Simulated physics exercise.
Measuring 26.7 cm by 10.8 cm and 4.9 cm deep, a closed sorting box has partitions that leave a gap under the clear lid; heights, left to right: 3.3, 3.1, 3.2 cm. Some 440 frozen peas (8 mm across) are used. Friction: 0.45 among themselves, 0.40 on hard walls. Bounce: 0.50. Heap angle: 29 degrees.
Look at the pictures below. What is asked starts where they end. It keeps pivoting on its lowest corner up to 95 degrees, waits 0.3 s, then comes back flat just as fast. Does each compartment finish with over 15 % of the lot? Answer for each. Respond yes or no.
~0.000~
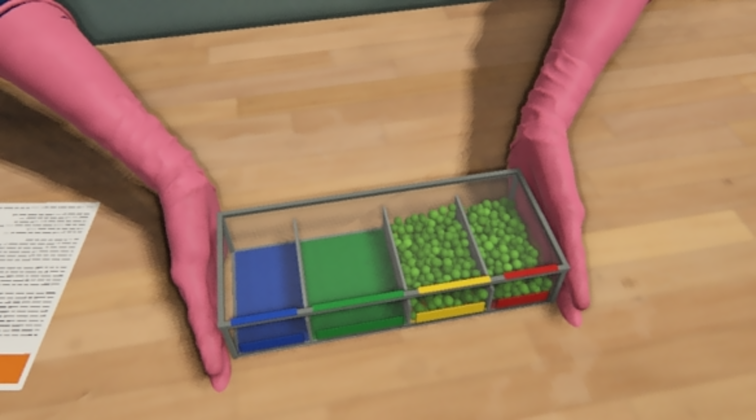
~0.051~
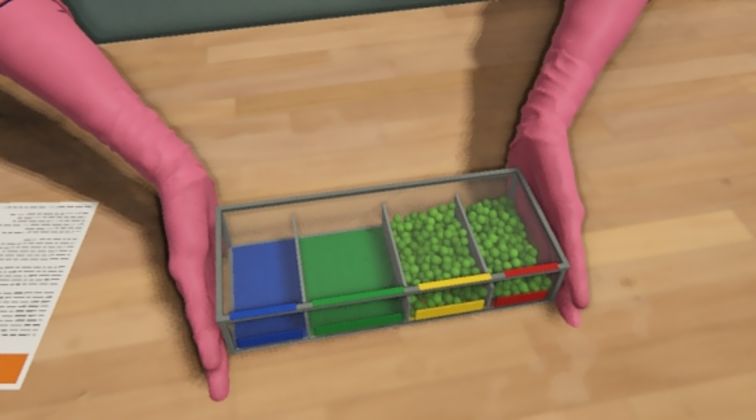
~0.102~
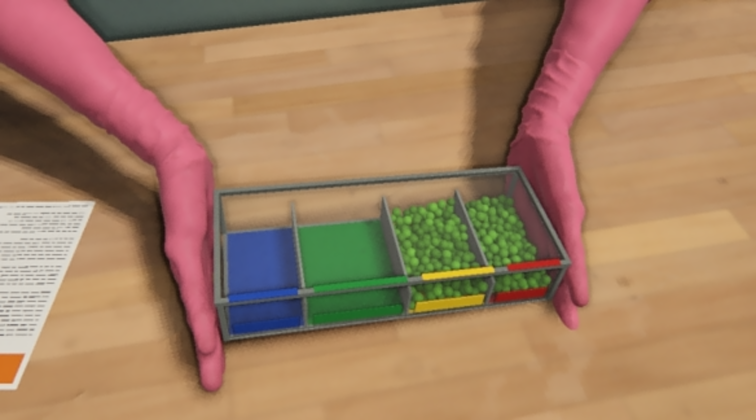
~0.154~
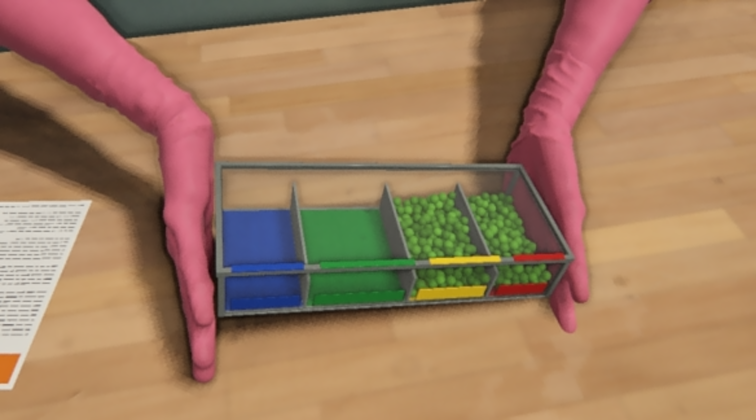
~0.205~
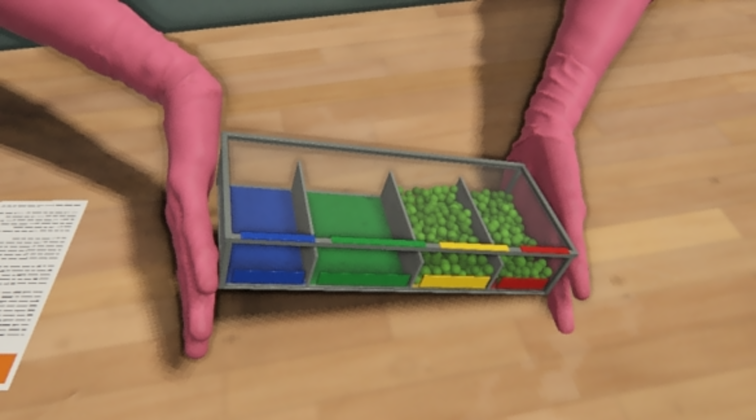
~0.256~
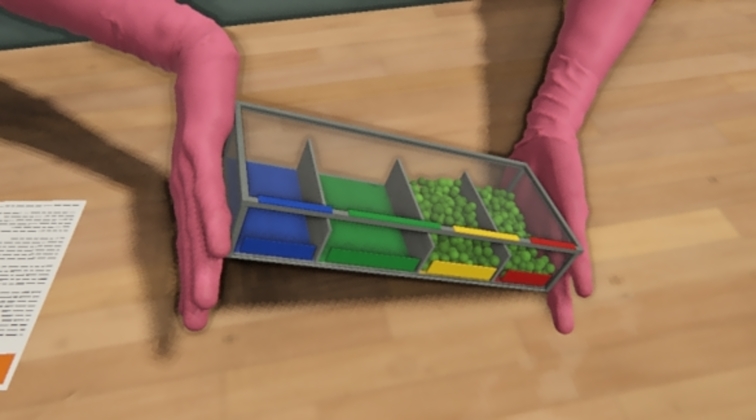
Red: Yes; blue: No; green: No; yellow: Yes.
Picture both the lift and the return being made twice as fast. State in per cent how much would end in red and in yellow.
Per cent held - red: 60, yellow: 40.
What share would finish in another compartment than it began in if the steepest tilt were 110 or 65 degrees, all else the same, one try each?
Some 20 and 10 per cent.
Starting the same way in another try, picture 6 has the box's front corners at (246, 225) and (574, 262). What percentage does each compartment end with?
Per cent by compartment: Red 60, blue 0, green 0, yellow 40.
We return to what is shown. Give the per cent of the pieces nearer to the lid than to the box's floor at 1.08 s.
Roughly 50 per cent.
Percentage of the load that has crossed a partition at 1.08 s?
20 percent.
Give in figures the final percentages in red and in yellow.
In the red compartment 70 percent, in the yellow 30 percent.
After 1.08 s, tilt 95 degrees; red 65 %, yellow 35 %.
After 1.63 s, tilt 49 degrees; red 70 %, yellow 30 %.
Then, at 2.24 s, tilt 0 degrees; red 70 %, yellow 30 %.
In the end, at 2.7 s, red 70 %, blue 0 %, green 0 %, yellow 30 %.
